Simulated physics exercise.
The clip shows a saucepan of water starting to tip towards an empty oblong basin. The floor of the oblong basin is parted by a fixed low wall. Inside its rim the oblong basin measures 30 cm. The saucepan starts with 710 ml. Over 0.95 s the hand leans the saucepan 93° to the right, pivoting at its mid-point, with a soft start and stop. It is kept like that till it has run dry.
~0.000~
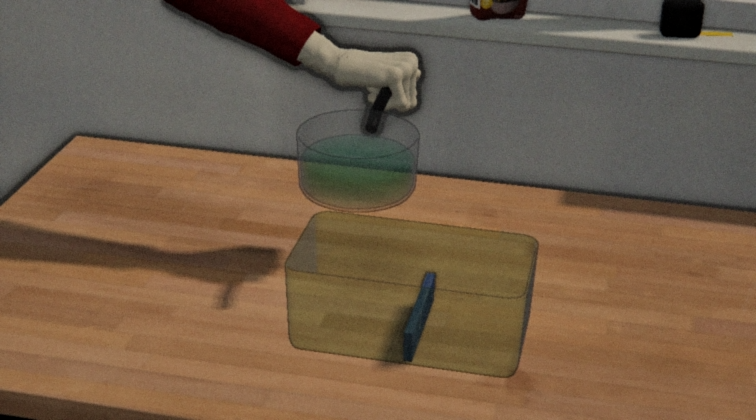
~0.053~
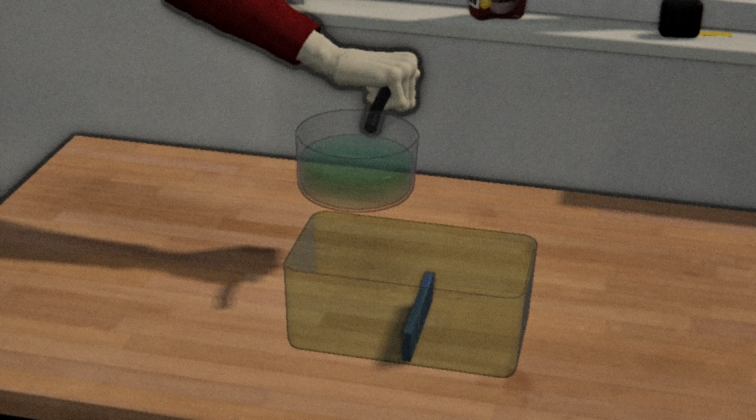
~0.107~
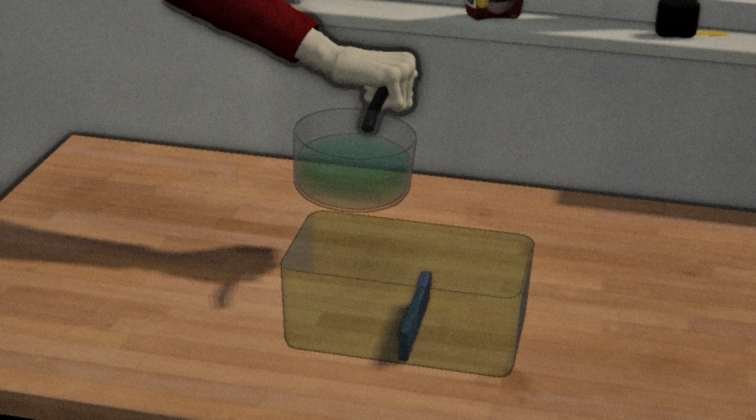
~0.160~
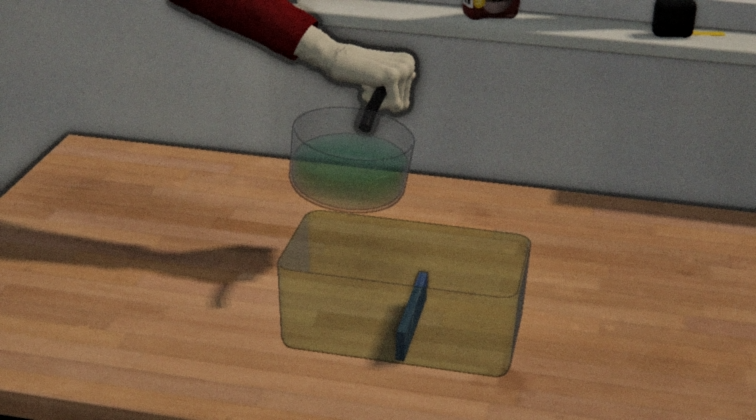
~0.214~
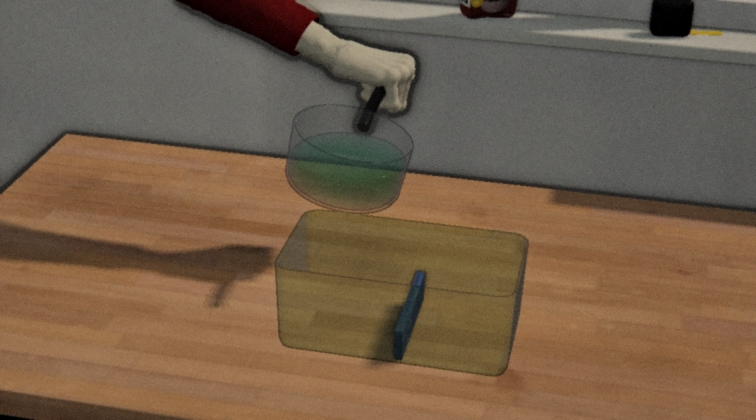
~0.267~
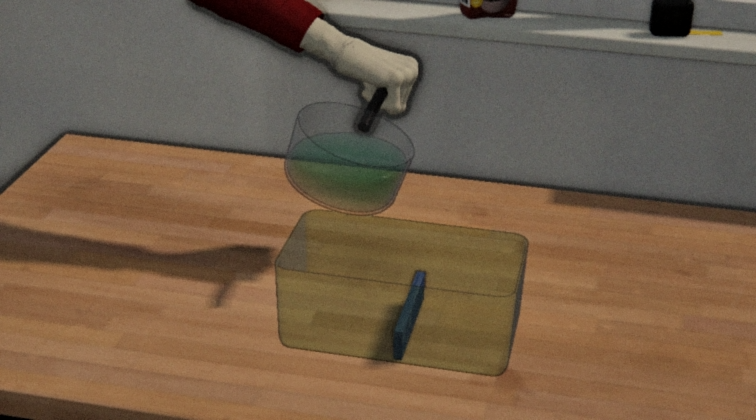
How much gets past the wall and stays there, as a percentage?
About 90 per cent.
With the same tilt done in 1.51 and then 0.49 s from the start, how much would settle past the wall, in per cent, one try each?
In turn about 90 and 80 per cent.
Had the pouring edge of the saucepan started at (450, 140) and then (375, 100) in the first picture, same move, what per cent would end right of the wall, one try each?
In turn about 90 and 45 per cent.
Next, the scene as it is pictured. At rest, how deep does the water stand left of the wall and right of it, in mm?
Some 2 mm on the left and 30 mm on the right.
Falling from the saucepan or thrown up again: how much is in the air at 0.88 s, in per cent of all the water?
About 12 per cent.
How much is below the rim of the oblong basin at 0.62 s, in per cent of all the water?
Near 8 in a hundred.
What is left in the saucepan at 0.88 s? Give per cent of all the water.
Near 18 in a hundred.
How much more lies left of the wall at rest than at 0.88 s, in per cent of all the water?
Some 6 per cent.
After 0.62 s the tilt is 68° and 63 per cent is still to pour, 0 is left of the wall and 8 right of it.
After 0.88 s the tilt is 92° and 19 per cent is still to pour, 4 is left of the wall and 66 right of it.
After 1.15 s the tilt is 93° and 5 per cent is still to pour, 7 is left of the wall and 86 right of it.
After 1.45 s the tilt is 93° and 1 per cent is still to pour, 8 is left of the wall and 90 right of it.
In the end 9 per cent lies left of the wall, 90 right of it and 0 outside.
